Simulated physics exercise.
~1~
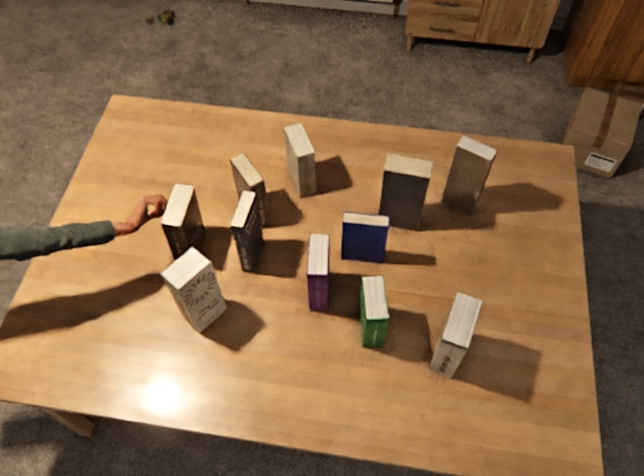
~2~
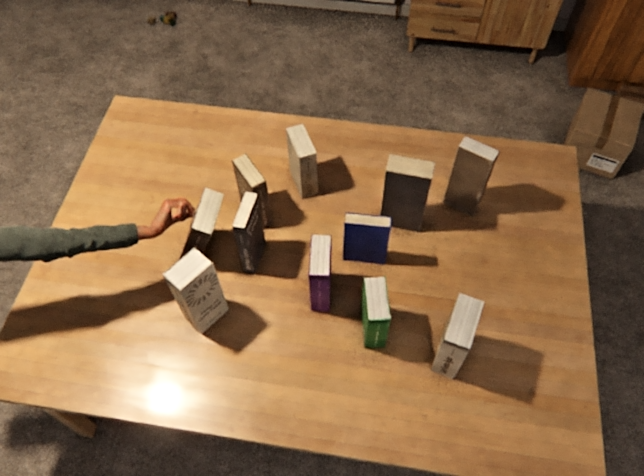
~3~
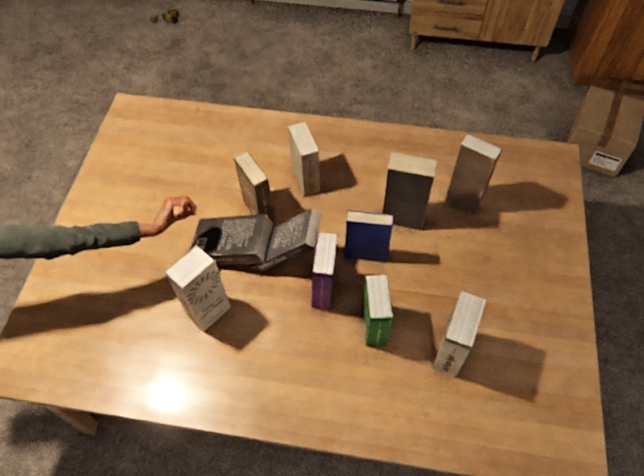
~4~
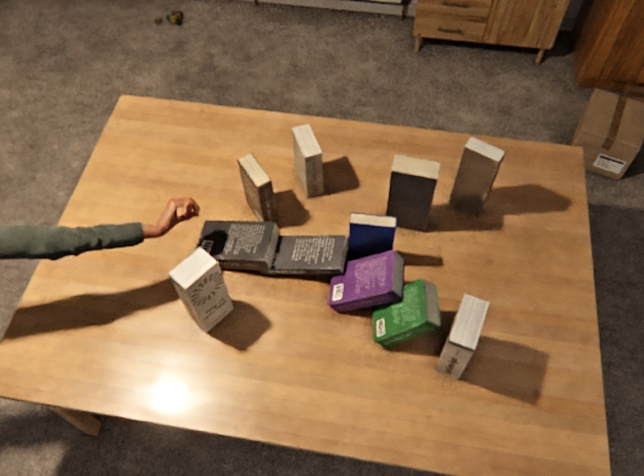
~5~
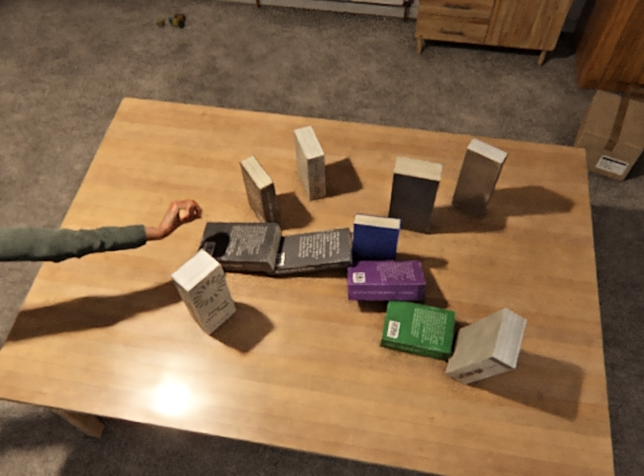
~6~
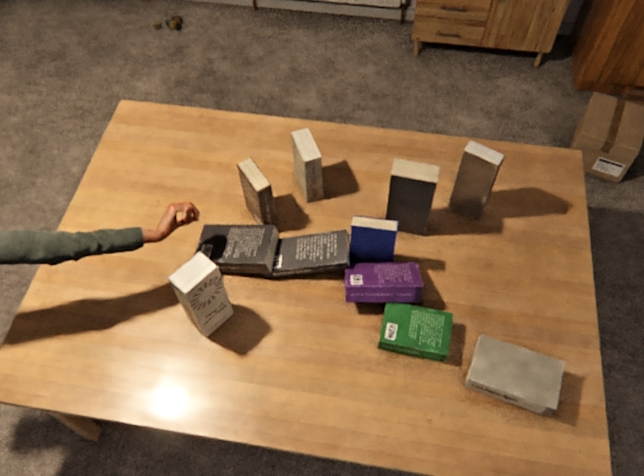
On a wooden table, a hand tips a dark book rightward into another, and the fall spreads through the purple and green books to a pale one at the right, leaving all of these lying flat while the blue book and several others stay standing.
